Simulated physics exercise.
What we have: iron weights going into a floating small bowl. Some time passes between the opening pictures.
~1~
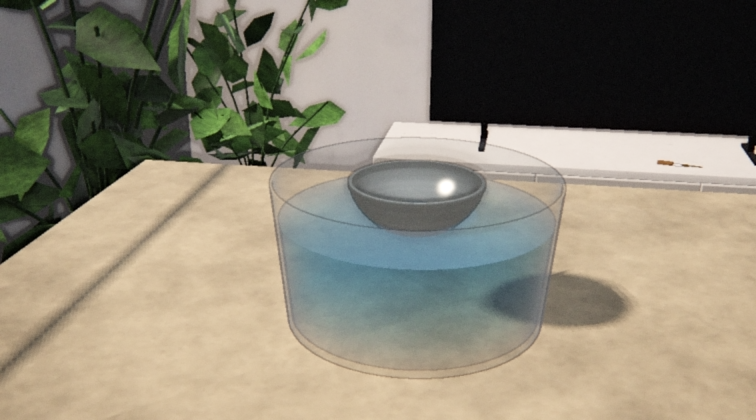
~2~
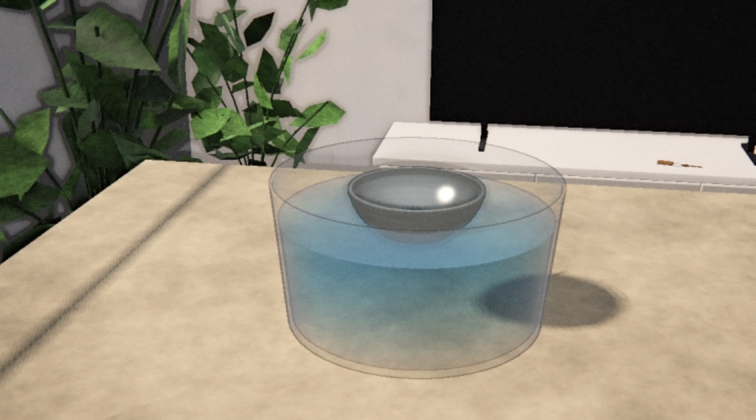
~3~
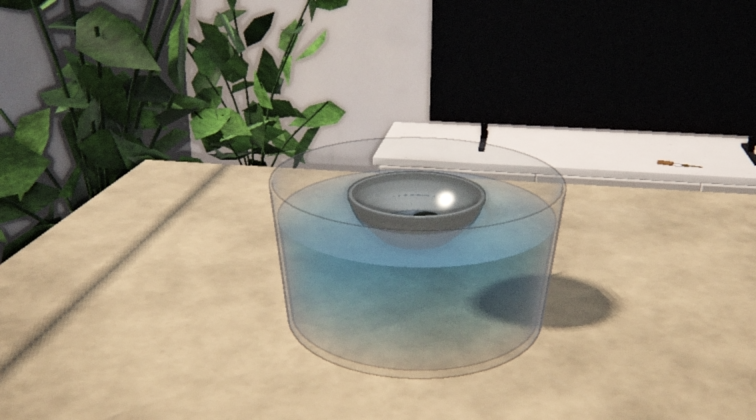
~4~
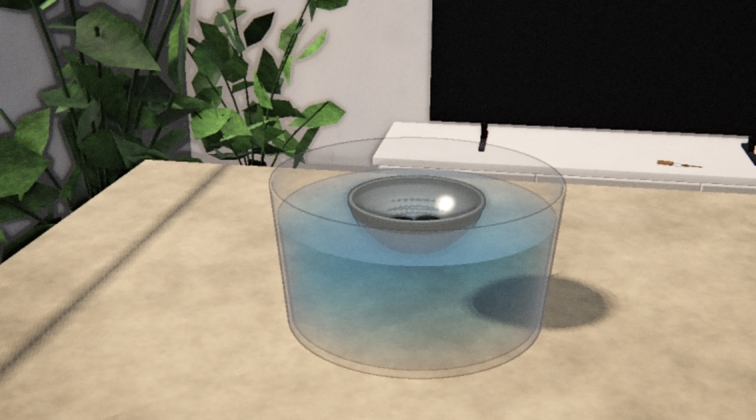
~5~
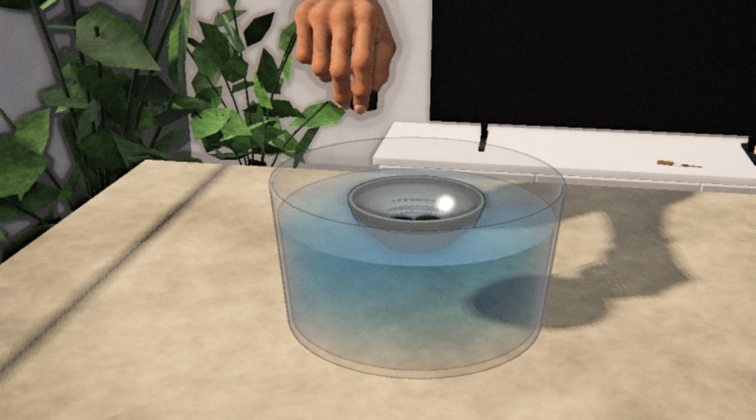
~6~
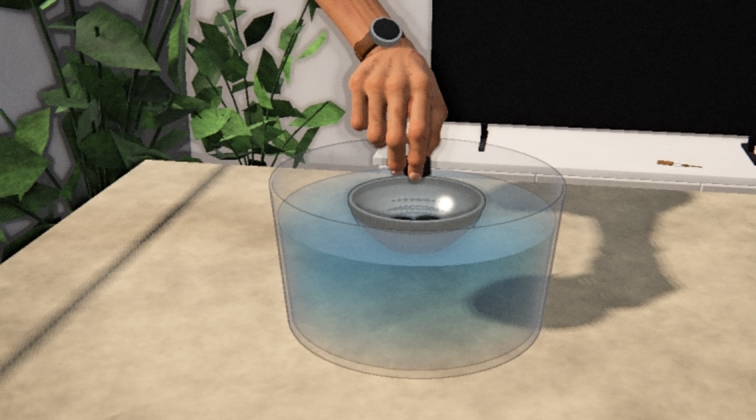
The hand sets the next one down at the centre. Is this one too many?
The small bowl stays afloat.
Soon after, the iron weight is in and the small bowl dips.
Later, it steadies; about a fifth of its side above the surface.
In the end, the small bowl floats; about a fifth of its side above the surface.
